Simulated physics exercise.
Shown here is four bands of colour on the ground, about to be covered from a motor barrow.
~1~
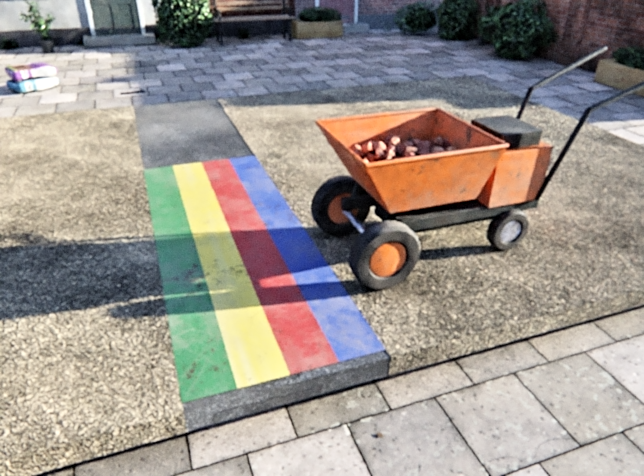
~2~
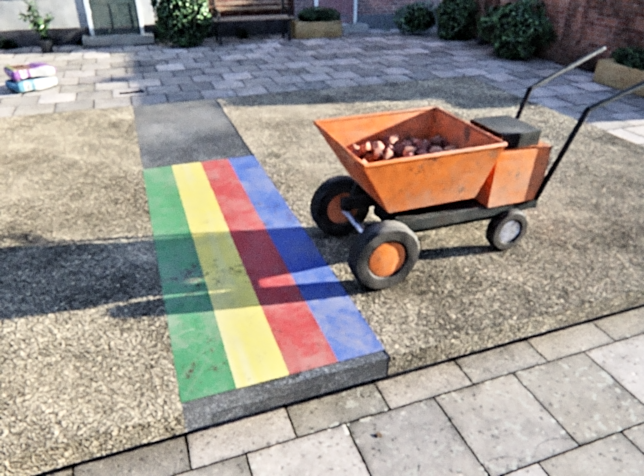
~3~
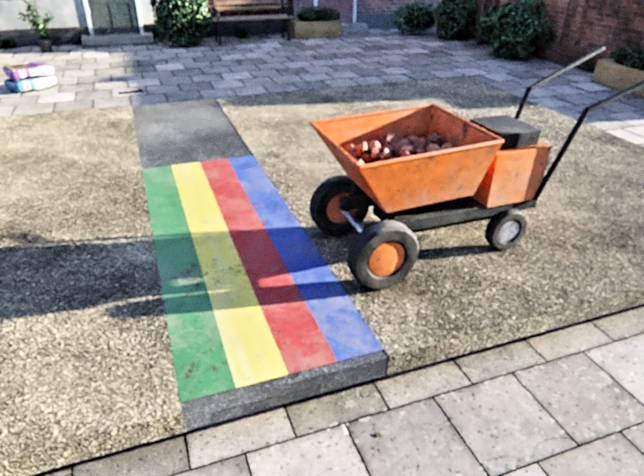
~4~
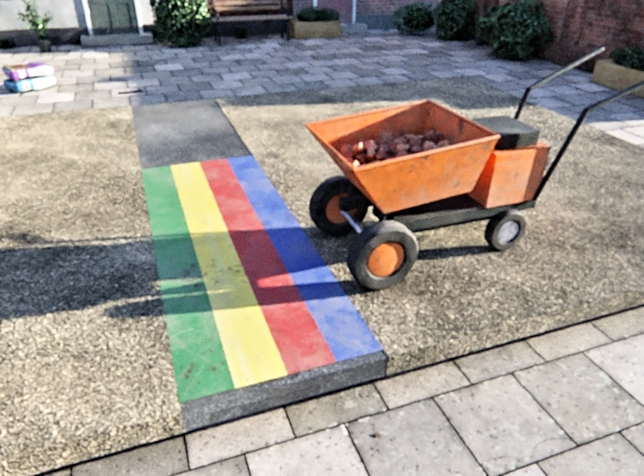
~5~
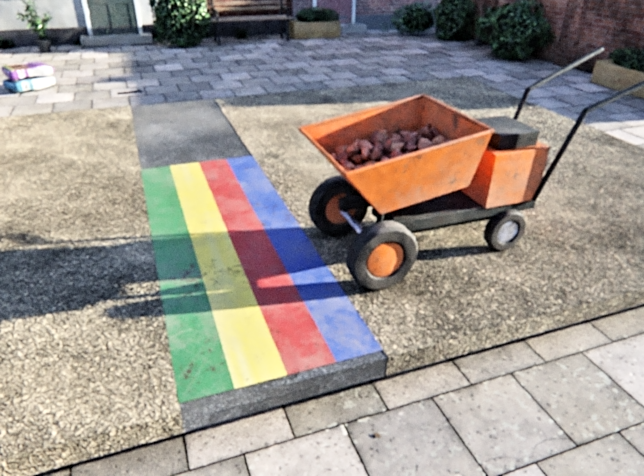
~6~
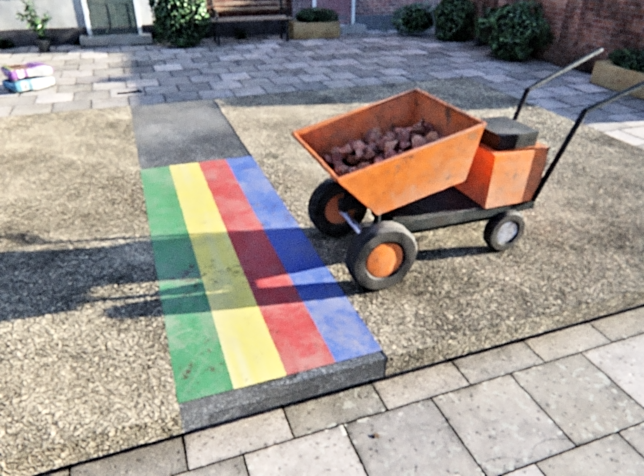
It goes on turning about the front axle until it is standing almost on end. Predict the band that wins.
The yellow one.
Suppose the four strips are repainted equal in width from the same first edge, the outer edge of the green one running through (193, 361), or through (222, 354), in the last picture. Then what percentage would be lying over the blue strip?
About 0 and 0 per cent.
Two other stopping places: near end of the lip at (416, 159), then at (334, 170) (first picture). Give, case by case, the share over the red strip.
That would be roughly 40 in a hundred and then roughly 0 in a hundred.
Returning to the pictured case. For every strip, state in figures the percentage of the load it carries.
I'd say the blue strip has near 0, the red strip near 25, the yellow strip near 40 and the green strip near 25 per cent.
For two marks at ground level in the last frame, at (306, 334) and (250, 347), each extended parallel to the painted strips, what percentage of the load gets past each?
In order: Near 90 %, then 50 %.
Just after the last frame, skip tipped steeply; every one in the skip.
A moment on, skip tipped right over; almost all in the skip; just a few over the red strip; just a few over the yellow strip.
Further on, skip tipped right over; roughly a quarter in the skip; about a tenth over the red strip; roughly a third over the yellow strip; roughly a quarter over the green strip; just a few off the paint.
When it is over, skip tipped right over; about a tenth in the skip; just a few over the blue strip; roughly a quarter over the red strip; roughly a third over the yellow strip; roughly a quarter over the green strip; about a tenth off the paint.
